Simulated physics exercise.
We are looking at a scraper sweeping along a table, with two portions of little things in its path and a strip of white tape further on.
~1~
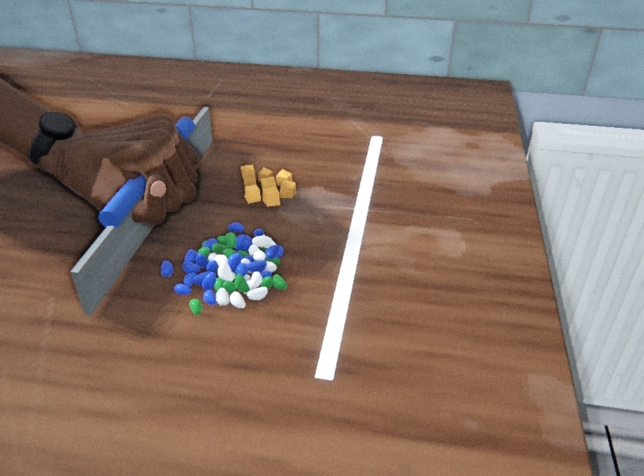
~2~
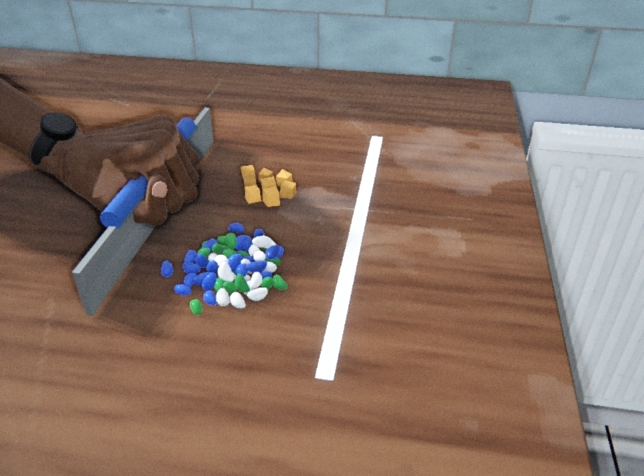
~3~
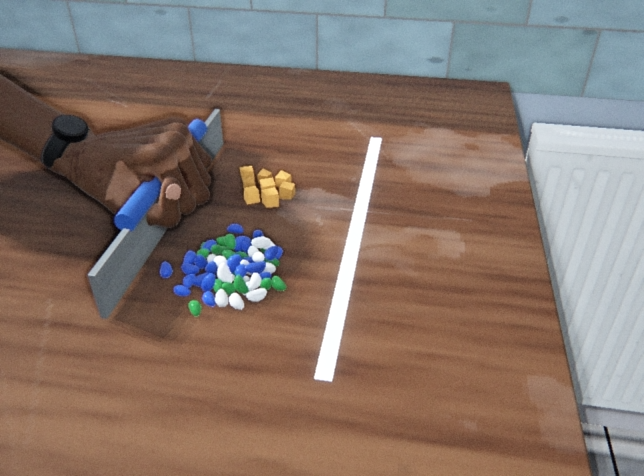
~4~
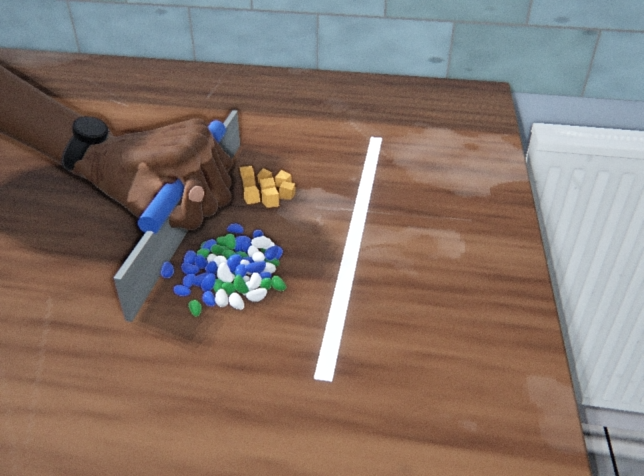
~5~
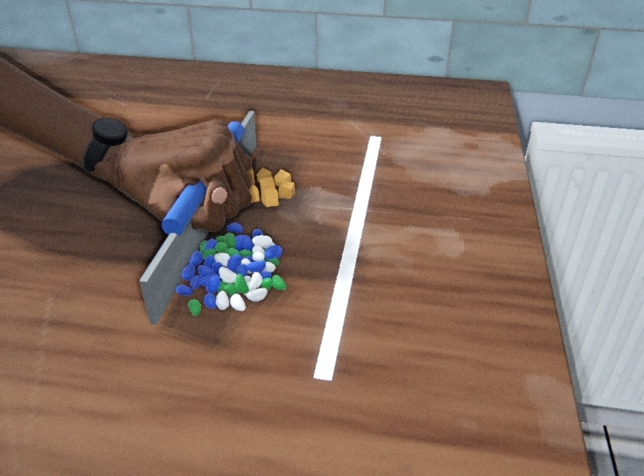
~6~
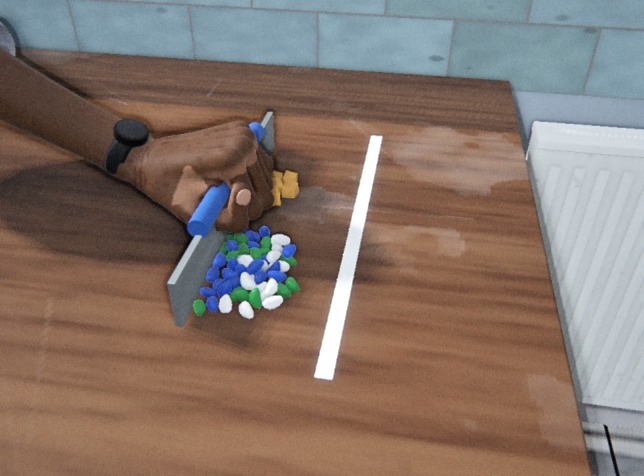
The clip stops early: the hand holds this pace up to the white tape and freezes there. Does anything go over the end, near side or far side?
Result: Front portion: Not lost at all; back portion: Not lost at all.
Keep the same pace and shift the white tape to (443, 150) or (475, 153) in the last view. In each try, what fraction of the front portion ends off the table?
0 % and 10 %.
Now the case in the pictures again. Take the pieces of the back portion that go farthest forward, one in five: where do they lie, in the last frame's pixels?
Centre at approx. (401, 203) px.
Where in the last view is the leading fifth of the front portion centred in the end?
Approximately at (419, 299).
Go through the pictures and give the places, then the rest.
In the first picture, scraper at (93, 276), at rest; white tape at (376, 144), well back from the edge; edge at (547, 252); front portion at (235, 270), some jelly beans; back portion at (269, 186), a few croutons.
In the second picture, scraper at (94, 277); back portion at (269, 186).
In the third picture, scraper at (109, 280); front portion at (235, 272).
In the fourth picture, scraper at (134, 282); back portion at (268, 187).
In the fifth picture, scraper at (158, 285); front portion at (236, 270), a small part pushed along.
In the sixth picture, scraper at (184, 287); white tape at (375, 144); edge at (547, 252); front portion at (257, 273), nearly all pushed along; back portion at (275, 187), about a third pushed along.
Then, 0.44 s past the last view, scraper still moving, near (300, 186); front portion all on the table, its front near (358, 294); back portion all on the table, its front near (349, 198).
Then, 0.91 s past the last view, scraper stopped at the white tape; front portion all on the table, its front near (435, 303); back portion all on the table, its front near (405, 196).
Finally, scraper stopped at the white tape; front portion all on the table, its front near (436, 303); back portion all on the table, its front near (405, 196).
